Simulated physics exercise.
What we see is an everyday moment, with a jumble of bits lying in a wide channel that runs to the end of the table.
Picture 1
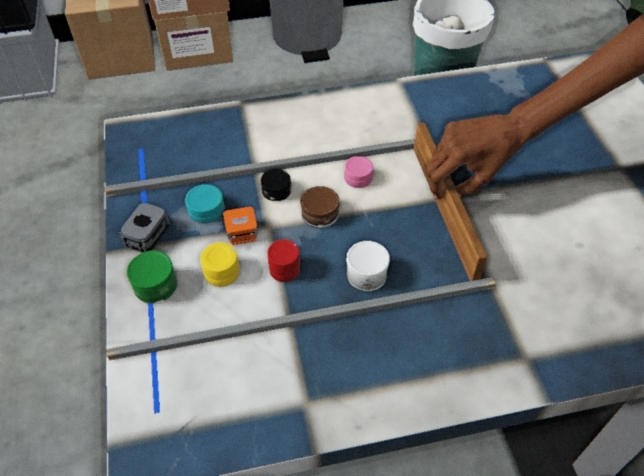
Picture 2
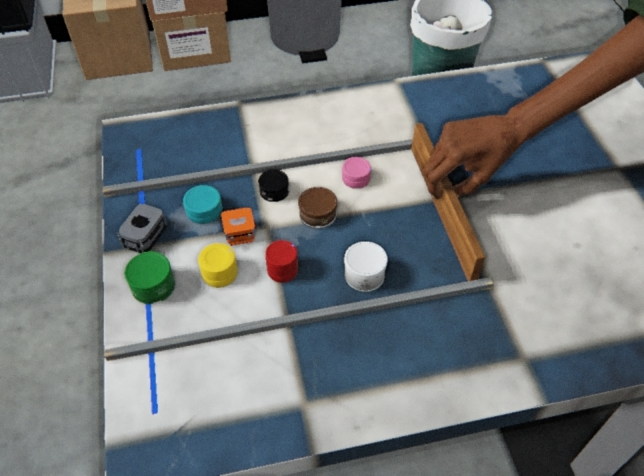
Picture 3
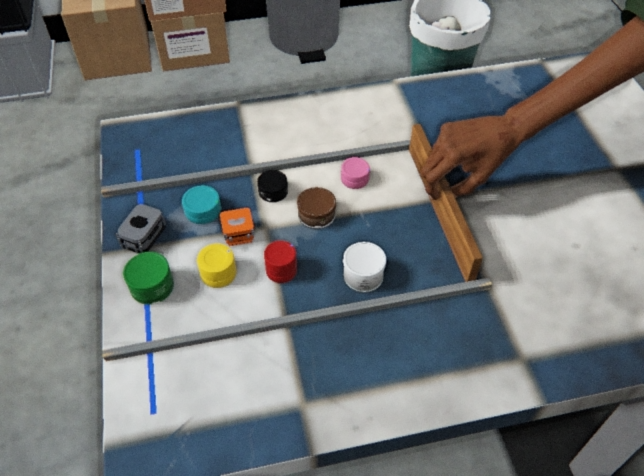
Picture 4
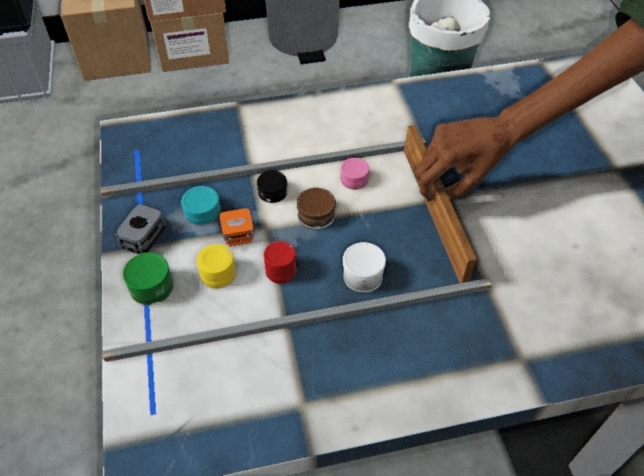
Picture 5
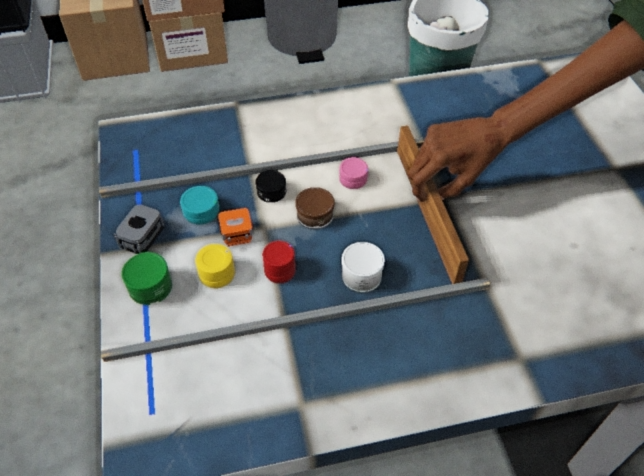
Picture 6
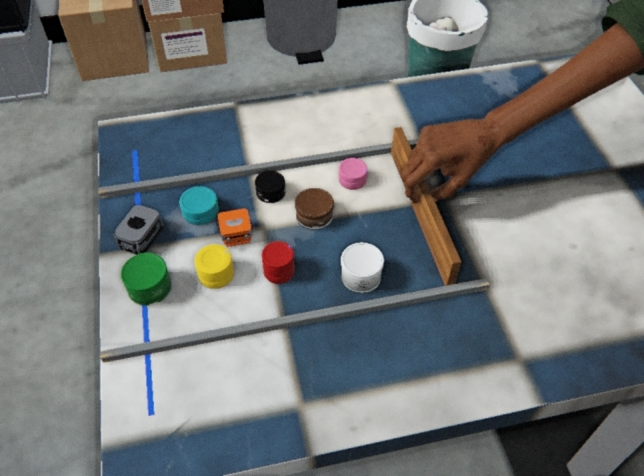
A hand slides a wooden board slightly left along the channel toward several colourful lids and tubs.
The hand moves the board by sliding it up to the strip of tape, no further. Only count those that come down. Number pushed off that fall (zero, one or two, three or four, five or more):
Okay, so the number that tips off the end comes to at least five, I'd say.
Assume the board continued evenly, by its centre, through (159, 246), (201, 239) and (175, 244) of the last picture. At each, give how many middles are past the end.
In order: 2, 0, 2.
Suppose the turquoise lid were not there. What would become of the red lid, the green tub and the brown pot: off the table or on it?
Red lid still up; green tub down; brown pot still up.
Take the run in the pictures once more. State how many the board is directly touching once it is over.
It touches 4.
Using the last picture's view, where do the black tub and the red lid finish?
Final centres, first then second: (108, 203), (125, 286).
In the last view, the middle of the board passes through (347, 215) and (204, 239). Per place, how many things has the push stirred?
In order, the tallies are 2 and 10.
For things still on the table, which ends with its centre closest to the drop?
The black tub.
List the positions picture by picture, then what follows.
Grey case (145, 228); green tub (153, 278); turquoise lid (205, 204); board (447, 198); tape (148, 261), in the first frame.
Green tub (151, 278); orange case (239, 227), in the second frame.
Turquoise lid (202, 205); black tub (273, 186), in the third frame.
Grey case (141, 230); pink lid (355, 174), in the fourth frame.
Green tub (148, 279); brown pot (315, 208), in the fifth frame.
Grey case (139, 230); green tub (147, 279); turquoise lid (199, 206); board (422, 202); tape (142, 263), in the sixth frame.
Soon after, none off yet; grey case at rest near (139, 230); green tub at rest near (147, 279); turquoise lid at rest near (199, 206).
Then, none off yet; grey case at rest near (137, 232); green tub at rest near (147, 279); turquoise lid moved about its own width near (178, 216).
By the end, the number that fall off is five or more; fallen, orange case, yellow lid, turquoise lid, green tub and grey case.
